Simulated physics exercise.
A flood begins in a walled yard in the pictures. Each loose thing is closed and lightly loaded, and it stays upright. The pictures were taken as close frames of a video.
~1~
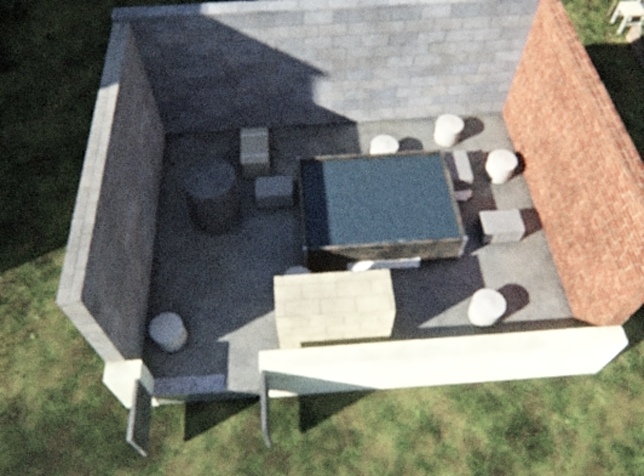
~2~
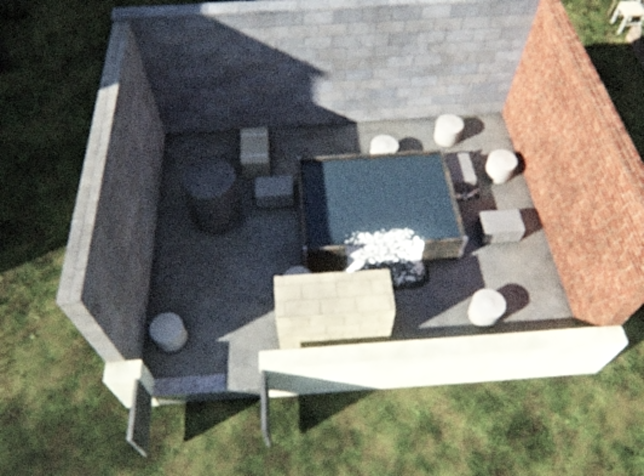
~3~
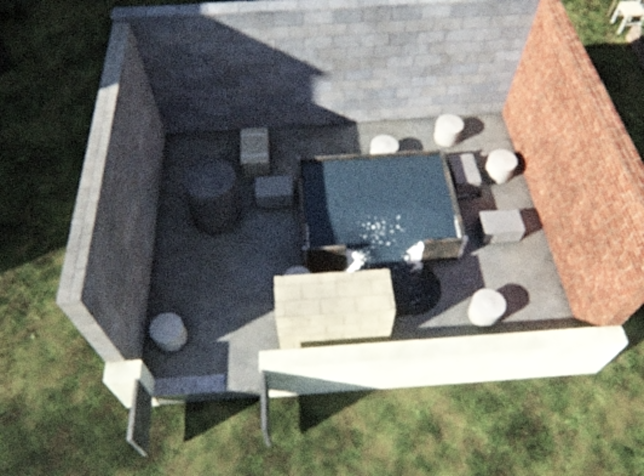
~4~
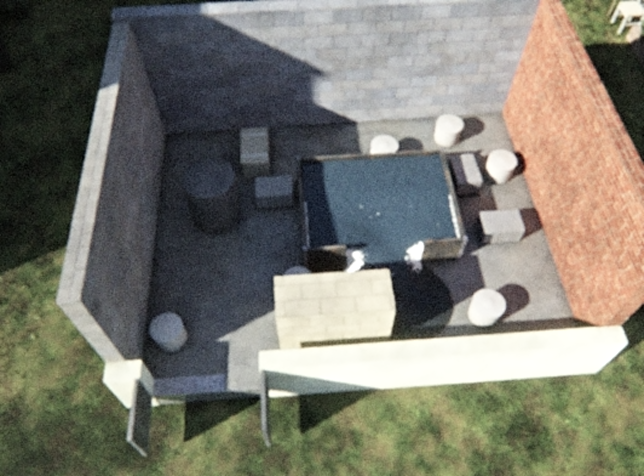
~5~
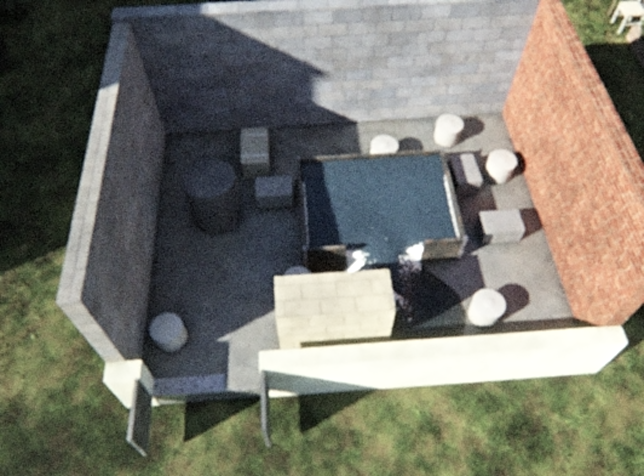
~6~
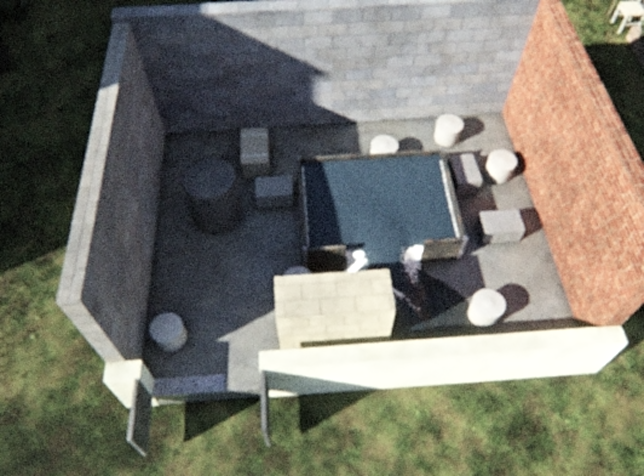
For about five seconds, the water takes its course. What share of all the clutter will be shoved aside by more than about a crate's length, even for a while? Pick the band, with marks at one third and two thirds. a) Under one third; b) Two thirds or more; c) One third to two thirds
c.
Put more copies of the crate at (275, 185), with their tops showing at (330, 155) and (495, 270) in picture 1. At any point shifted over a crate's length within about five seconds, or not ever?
Result by item: Stays where it is / gets dislodged.
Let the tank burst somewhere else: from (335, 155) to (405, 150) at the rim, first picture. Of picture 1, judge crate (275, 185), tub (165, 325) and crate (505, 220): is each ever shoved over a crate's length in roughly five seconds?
The first: Fell short; the second: Fell short; the third: Went past that.
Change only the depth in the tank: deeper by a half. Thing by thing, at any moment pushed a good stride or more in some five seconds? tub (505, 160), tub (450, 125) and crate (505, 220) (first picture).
Well, one by one: Carried that far, carried that far, carried that far.
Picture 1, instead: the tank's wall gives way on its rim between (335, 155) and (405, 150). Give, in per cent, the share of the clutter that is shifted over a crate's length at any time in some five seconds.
I'd guess around 60 percent of them.
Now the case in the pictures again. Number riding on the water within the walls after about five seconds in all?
The count is 4.
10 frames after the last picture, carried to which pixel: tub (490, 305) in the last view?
I'd put it at about (502, 279).
A moment on, 0 of 10 are well off their spots; 0 afloat.
Next, 1 of 10 are well off their spots; 0 afloat.
Later, 2 of 10 are well off their spots; 1 afloat.
In the end, 4 of 10 are well off their spots, and 4 have been at some point; 4 afloat.
